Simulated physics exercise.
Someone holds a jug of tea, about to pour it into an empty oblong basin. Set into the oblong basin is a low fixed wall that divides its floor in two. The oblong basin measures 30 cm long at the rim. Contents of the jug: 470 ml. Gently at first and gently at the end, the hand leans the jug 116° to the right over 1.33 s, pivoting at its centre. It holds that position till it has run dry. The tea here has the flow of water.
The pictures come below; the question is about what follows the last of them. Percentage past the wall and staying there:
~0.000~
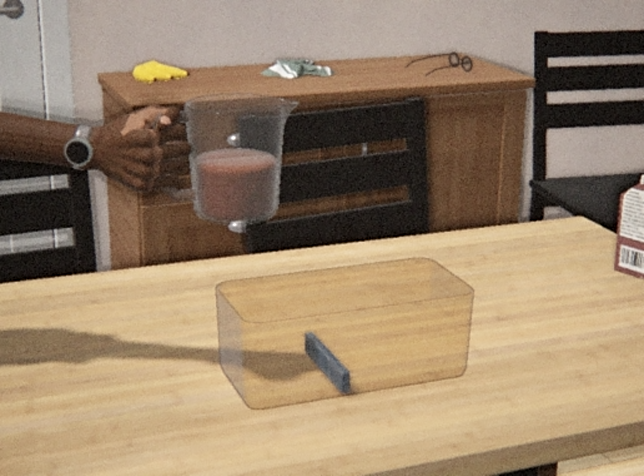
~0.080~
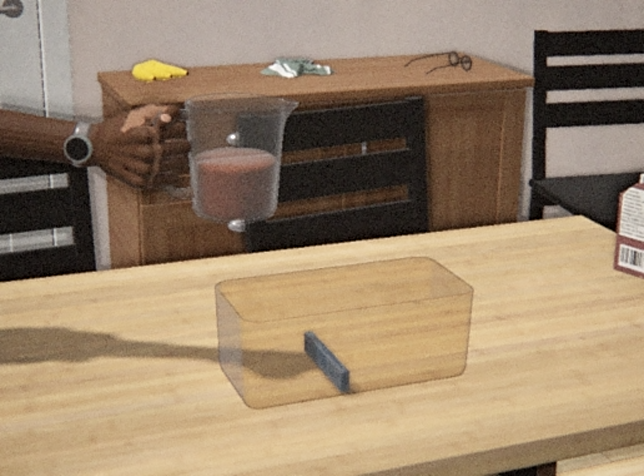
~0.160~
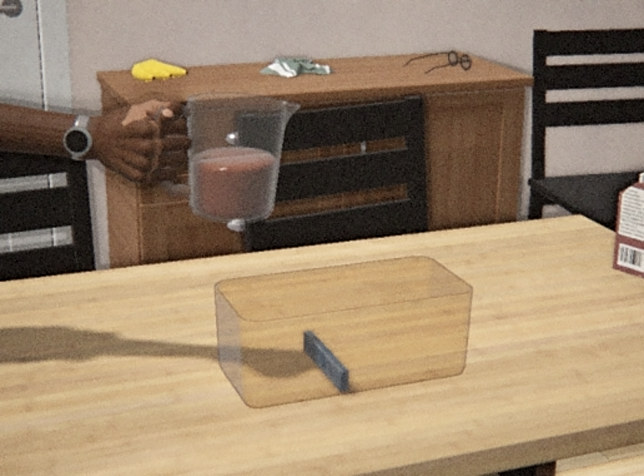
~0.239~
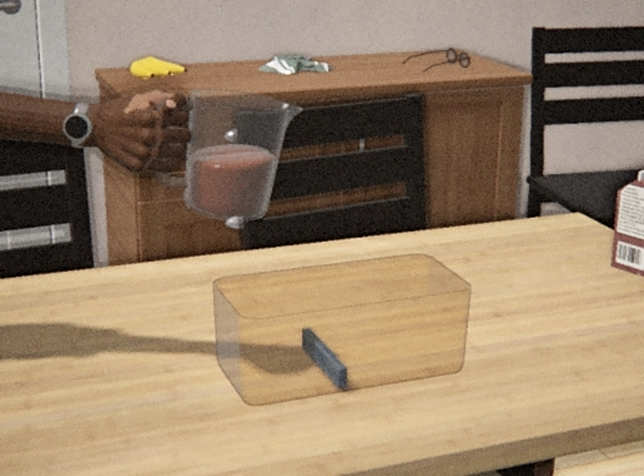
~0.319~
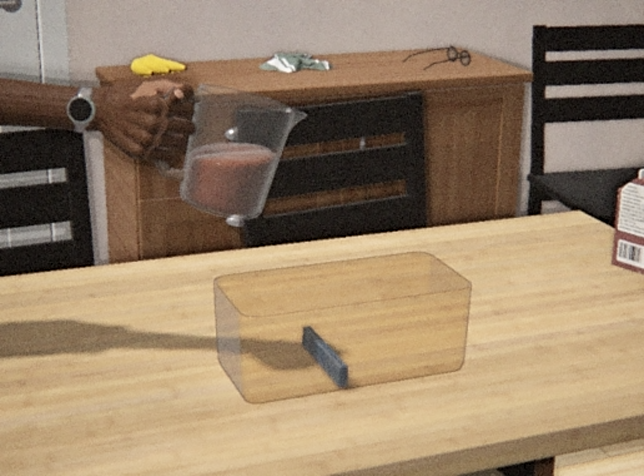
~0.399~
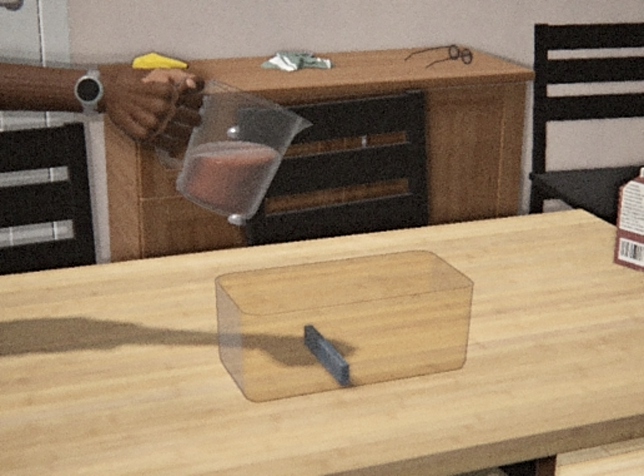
73 percent.
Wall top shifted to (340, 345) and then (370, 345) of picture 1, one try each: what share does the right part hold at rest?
55 then 5 %.
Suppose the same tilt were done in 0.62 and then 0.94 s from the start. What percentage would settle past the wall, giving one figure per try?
Around 55 per cent first, around 65 per cent next.
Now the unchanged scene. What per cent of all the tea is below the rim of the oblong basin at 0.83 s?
Near 0 in a hundred.
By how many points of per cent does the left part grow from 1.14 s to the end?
Near 20 percent, give or take.
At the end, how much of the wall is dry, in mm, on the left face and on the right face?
On the left it's about 20 mm; on the right, about 12 mm.
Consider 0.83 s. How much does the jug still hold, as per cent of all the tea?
86 %.
After 0.83 s the tilt is 80° and 87 per cent is still to pour, 0 is left of the wall and 0 right of it.
After 1.14 s the tilt is 110° and 17 per cent is still to pour, 5 is left of the wall and 57 right of it.
After 1.47 s the tilt is 116° and 0 per cent is still to pour, 23 is left of the wall and 74 right of it.
After 1.83 s the tilt is 116° and 0 per cent is still to pour, 25 is left of the wall and 73 right of it.
In the end 25 per cent lies left of the wall, 73 right of it and 2 outside.
